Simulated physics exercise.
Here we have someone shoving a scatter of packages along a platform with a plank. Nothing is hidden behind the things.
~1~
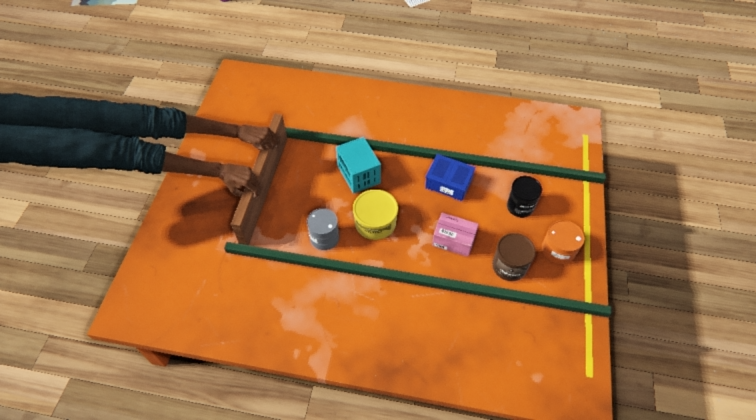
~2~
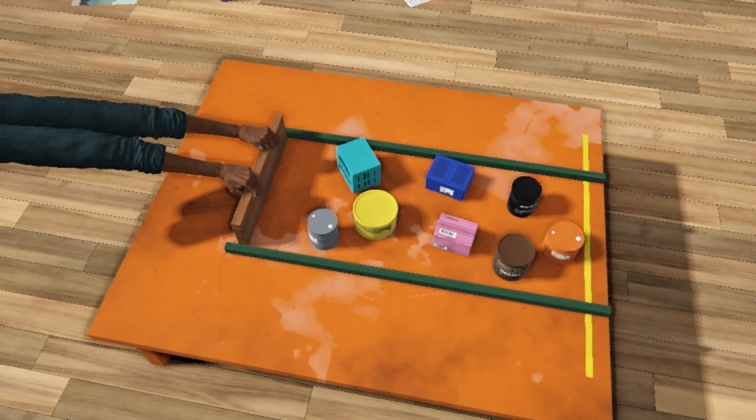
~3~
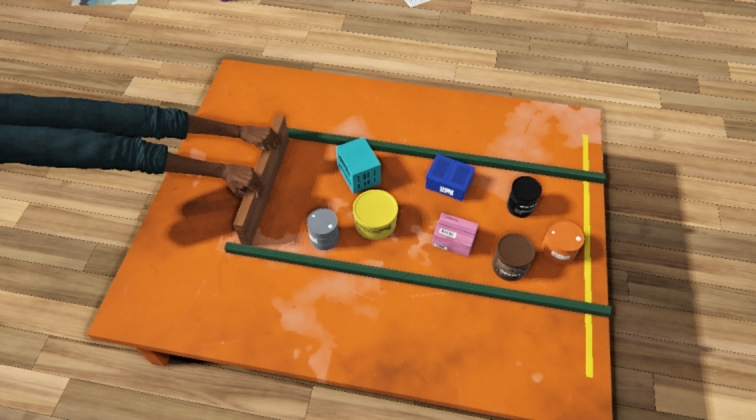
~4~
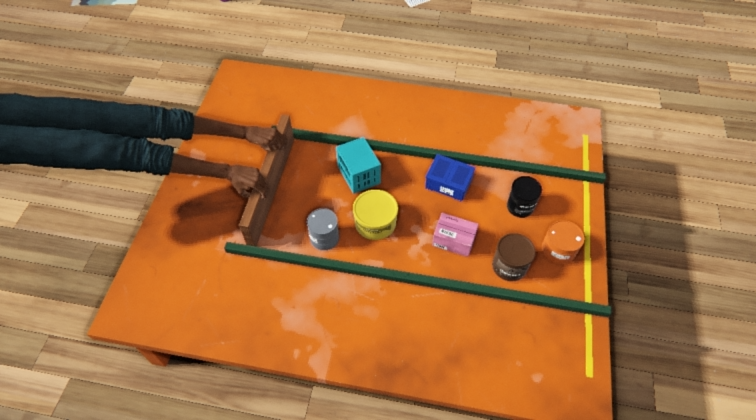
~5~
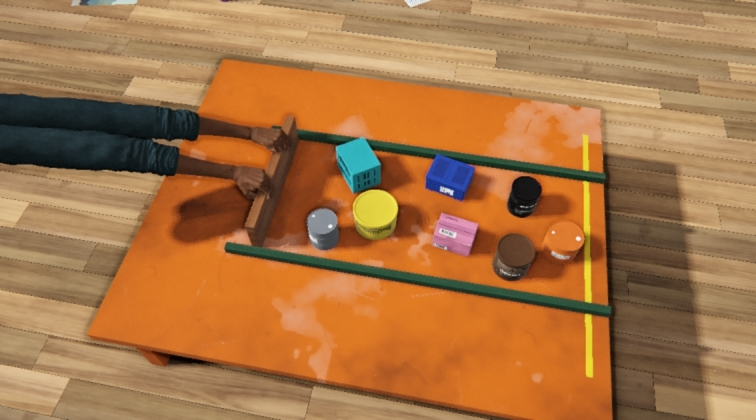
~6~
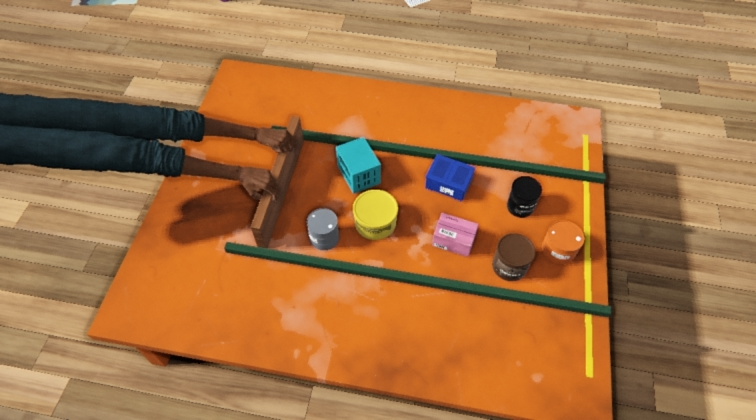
To begin with, two hands grip a brown plank at the left of an orange platform, with scattered containers and boxes between two green rails and a yellow tape line at the right. The arms then push the plank slightly to the right, closer to the grey canister, while the packages stay still.
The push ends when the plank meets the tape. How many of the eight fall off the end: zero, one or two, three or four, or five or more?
As it turns out, the number that fall off is five or more.
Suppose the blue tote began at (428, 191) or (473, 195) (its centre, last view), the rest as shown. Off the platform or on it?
The blue tote falls; is lost.
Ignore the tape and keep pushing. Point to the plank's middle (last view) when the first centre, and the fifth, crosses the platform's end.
About (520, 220), then (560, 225).
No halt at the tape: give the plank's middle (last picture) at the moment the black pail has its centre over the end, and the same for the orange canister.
About (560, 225), and (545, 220) for the other.
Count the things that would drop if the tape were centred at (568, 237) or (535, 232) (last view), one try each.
It would be 5 and 1.
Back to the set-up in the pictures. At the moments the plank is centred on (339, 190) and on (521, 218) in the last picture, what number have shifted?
First 2, then 8.
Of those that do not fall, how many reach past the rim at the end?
The number is 2.
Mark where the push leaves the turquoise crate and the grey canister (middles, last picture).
First (607, 208), then (608, 277).
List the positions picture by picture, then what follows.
Orange canister (563, 242); black pail (524, 197); brown pail (513, 258); plank (262, 178); tape (587, 240), in the first frame.
Black pail (524, 197); grey canister (323, 230), in the second frame.
Brown pail (513, 258); yellow pail (375, 215), in the third frame.
Orange canister (563, 242); plank (269, 179), in the fourth frame.
Black pail (524, 197); pink parcel (455, 235), in the fifth frame.
Orange canister (563, 242); black pail (524, 197); brown pail (513, 258); plank (280, 180); tape (587, 240), in the sixth frame.
Soon after, none off yet; orange canister at rest near (563, 242); black pail at rest near (524, 197); brown pail at rest near (513, 258).
In the end, the number that fall off is five or more; gone, yellow pail, blue tote, pink parcel, brown pail, black pail and orange canister.
